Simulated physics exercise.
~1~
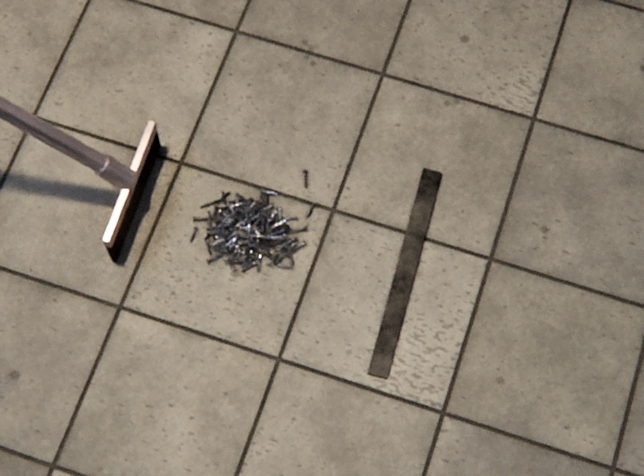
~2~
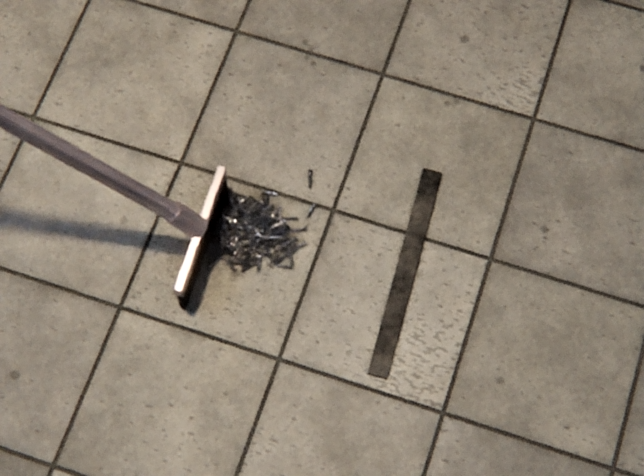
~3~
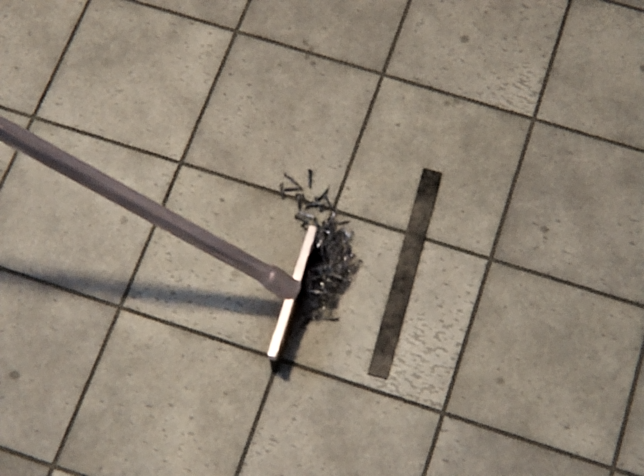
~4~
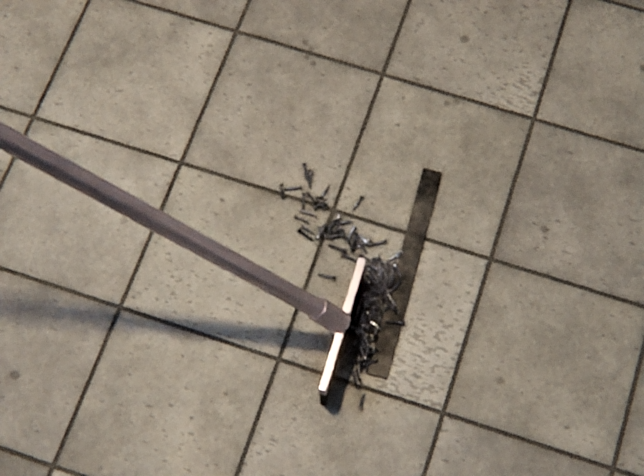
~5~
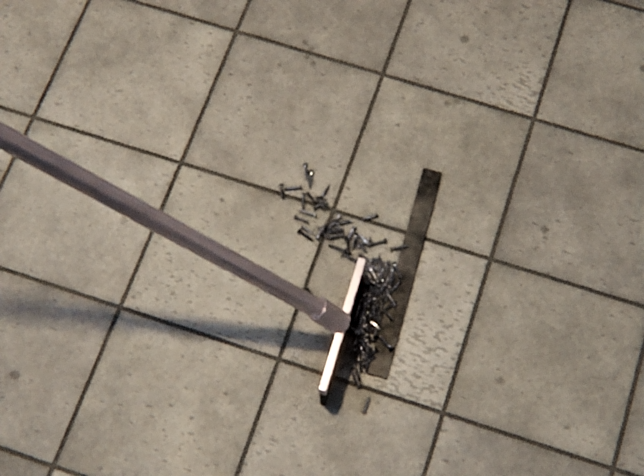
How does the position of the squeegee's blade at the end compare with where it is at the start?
At the start the blade stands on the left side, to the left of the heap of screws. By the end it is farther right and lower down, close to the near side of the dark strip.
A floor of grey-brown square tiles with dark joints is seen from above at a slant, with a small heap of dark metal screws near the middle and a narrow, dark strip to its right. A squeegee with a pale-edged blade on a long grey-brown handle stands at the left. The blade moves right and slightly down, meets the heap and pushes it towards the strip. Some screws slip around its upper end and stay scattered behind. The blade stops short of the strip, with most of the screws bunched along its front.
